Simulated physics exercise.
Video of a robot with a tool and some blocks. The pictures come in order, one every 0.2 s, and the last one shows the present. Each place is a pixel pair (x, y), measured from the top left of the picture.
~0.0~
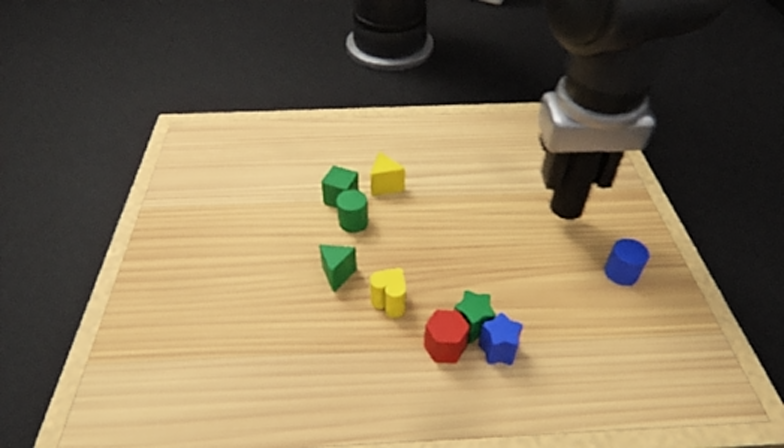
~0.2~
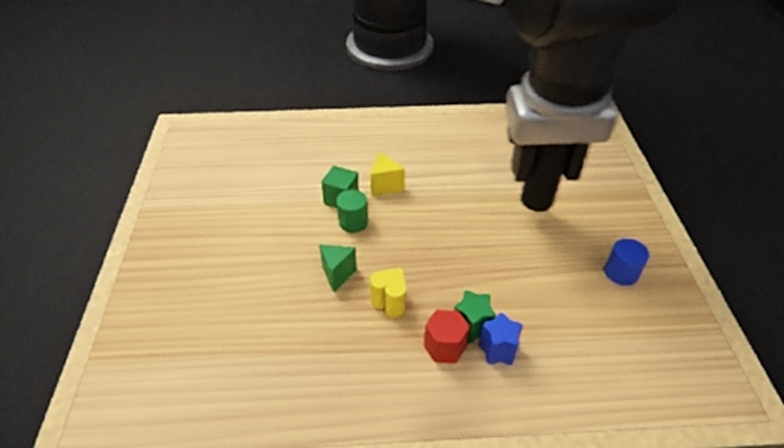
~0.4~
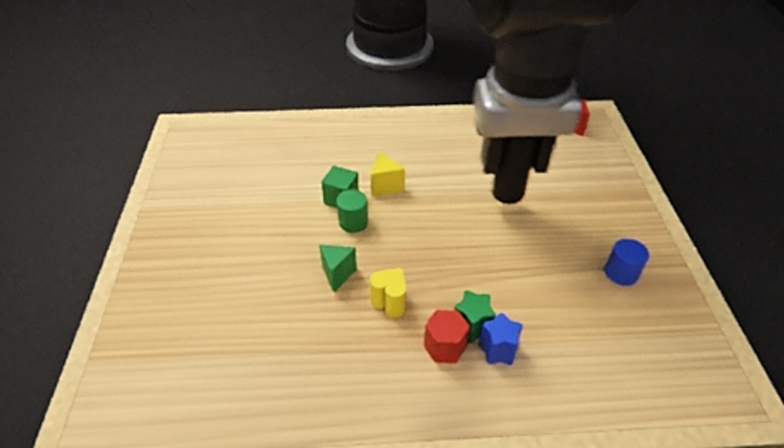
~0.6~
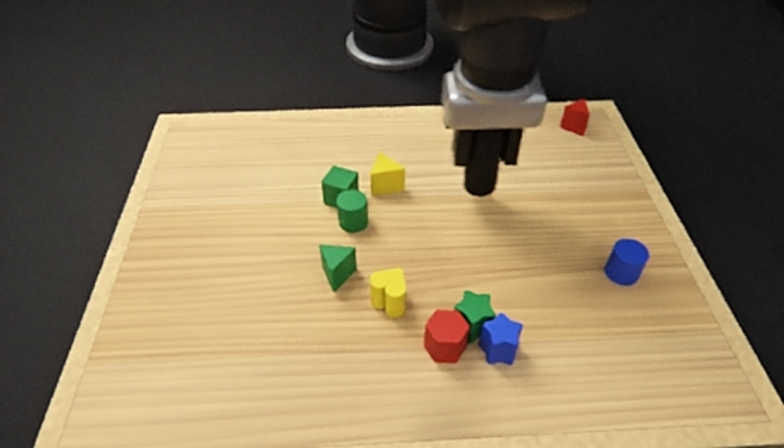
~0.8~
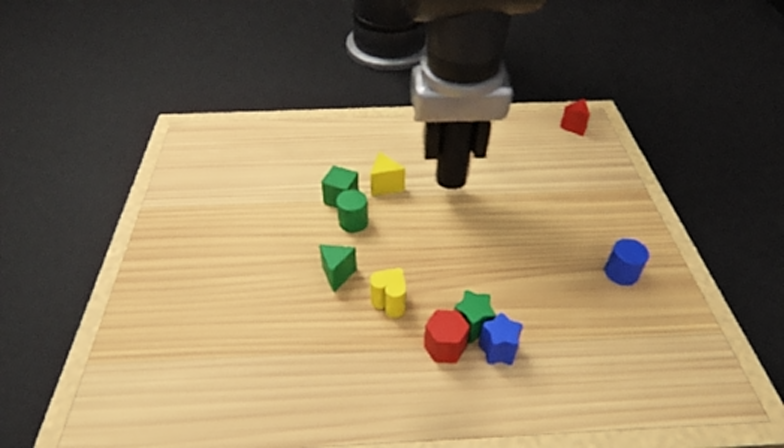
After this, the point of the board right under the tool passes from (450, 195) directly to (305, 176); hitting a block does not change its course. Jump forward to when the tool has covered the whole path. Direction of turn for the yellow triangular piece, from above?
The sense of turning is clockwise.
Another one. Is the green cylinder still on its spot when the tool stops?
Answer: Yes.
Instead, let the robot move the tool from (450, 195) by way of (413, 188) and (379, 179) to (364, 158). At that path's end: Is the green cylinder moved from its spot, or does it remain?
The green cylinder will stay where it stands.
On the path given first. One third of the way, tool (400, 172); yellow triangular piece (365, 160).
Two thirds of the way, tool (350, 166); green square block (335, 178); yellow triangular piece (330, 149), turned 70° clockwise.
At the end, tool (303, 160); green square block (333, 179); green cylinder unmoved; yellow triangular piece (300, 137), turned 135° clockwise.
